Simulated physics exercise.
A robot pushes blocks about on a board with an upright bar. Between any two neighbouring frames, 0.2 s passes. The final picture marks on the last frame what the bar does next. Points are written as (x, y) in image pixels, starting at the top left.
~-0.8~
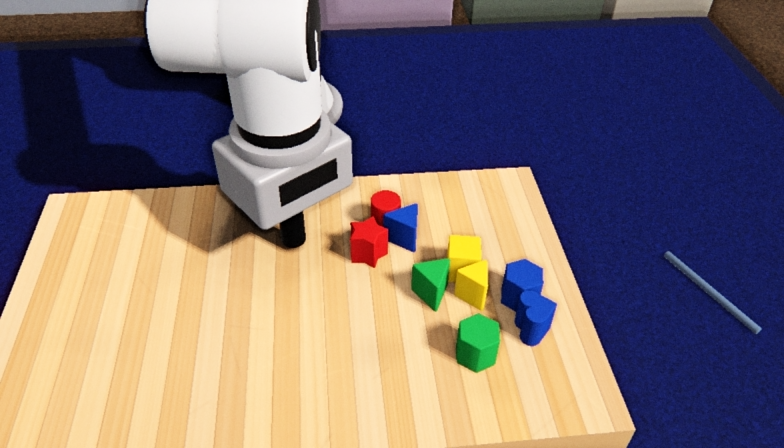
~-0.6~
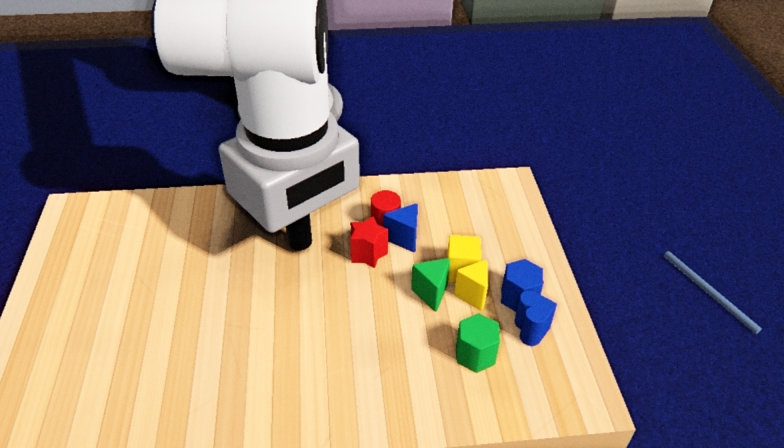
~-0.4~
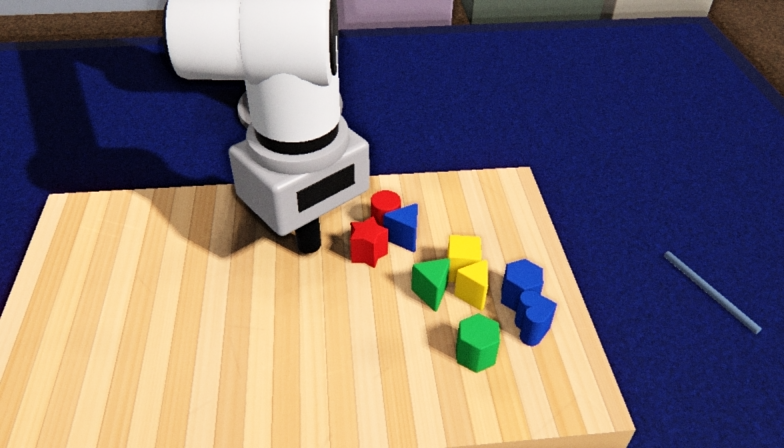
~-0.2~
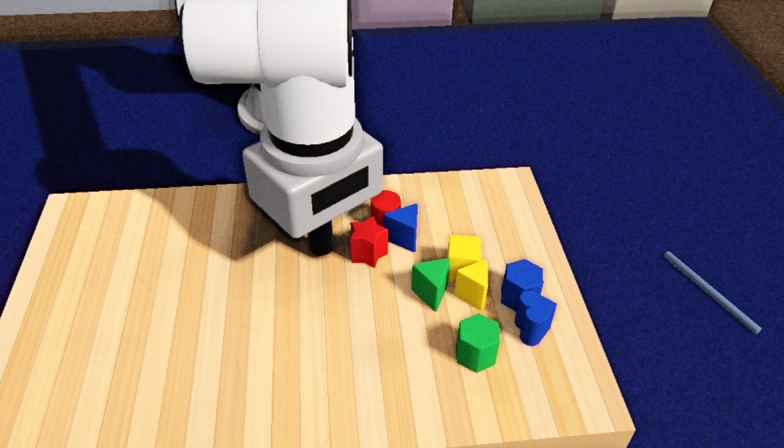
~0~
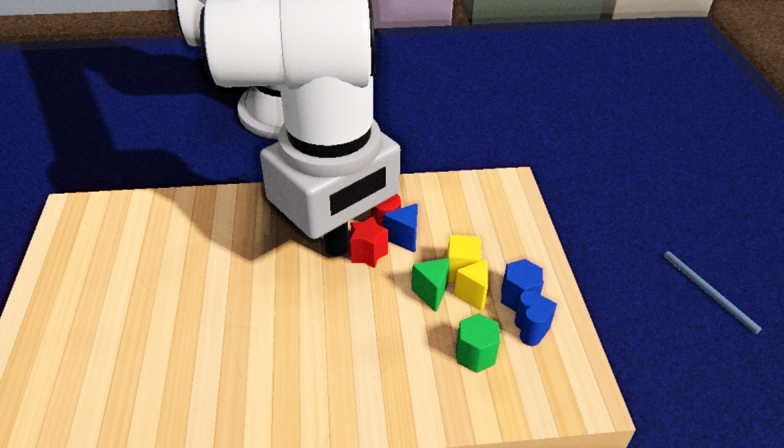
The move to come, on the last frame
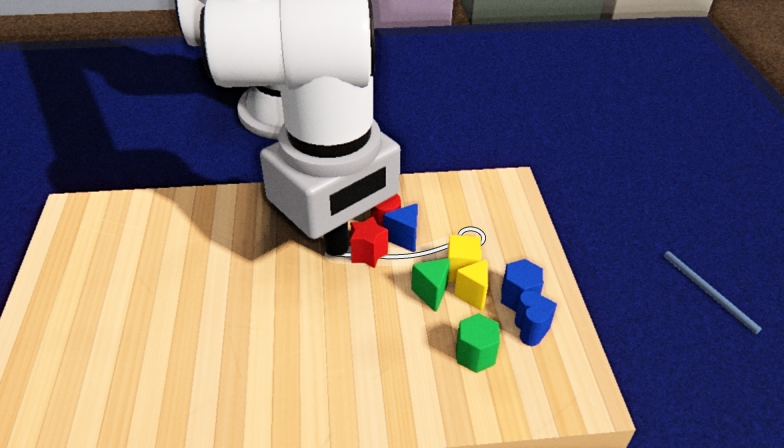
Robot arm moving its black bar slightly right across a wooden board toward a red star-shaped block, while the coloured blocks stay still.
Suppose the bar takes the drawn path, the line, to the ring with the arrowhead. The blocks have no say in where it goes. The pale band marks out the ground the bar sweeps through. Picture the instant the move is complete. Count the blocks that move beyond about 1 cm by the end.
My count: 3 or more.
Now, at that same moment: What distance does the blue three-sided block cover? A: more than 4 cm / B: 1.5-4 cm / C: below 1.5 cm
B (1.5-4 cm)
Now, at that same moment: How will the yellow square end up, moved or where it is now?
The block you're asking about gets moved.
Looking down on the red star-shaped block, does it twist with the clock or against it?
In a top view, it turns clockwise.
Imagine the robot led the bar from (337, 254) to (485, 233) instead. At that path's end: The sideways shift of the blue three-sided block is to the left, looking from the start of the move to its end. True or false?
The statement is true.
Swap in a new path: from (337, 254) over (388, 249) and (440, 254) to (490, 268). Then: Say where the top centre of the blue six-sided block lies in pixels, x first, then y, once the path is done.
Around (544, 283).
Drawn move, from (337, 254) by way of (408, 256) to (472, 237).
The first path, step by step. One third of the way, bar (385, 250); red star-shaped block (412, 230); blue three-sided block (421, 209).
Two thirds of the way, bar (432, 245); red star-shaped block (460, 226); blue three-sided block (427, 206), turned 25° anticlockwise; yellow square (482, 248), turned 30° clockwise; yellow three-sided block (479, 274), turned 20° clockwise.
At the end, bar (472, 231); red star-shaped block (500, 220), turned 30° clockwise; blue three-sided block (429, 205), turned 40° anticlockwise; yellow square (492, 249), turned 60° clockwise; yellow three-sided block (479, 274), turned 20° clockwise.
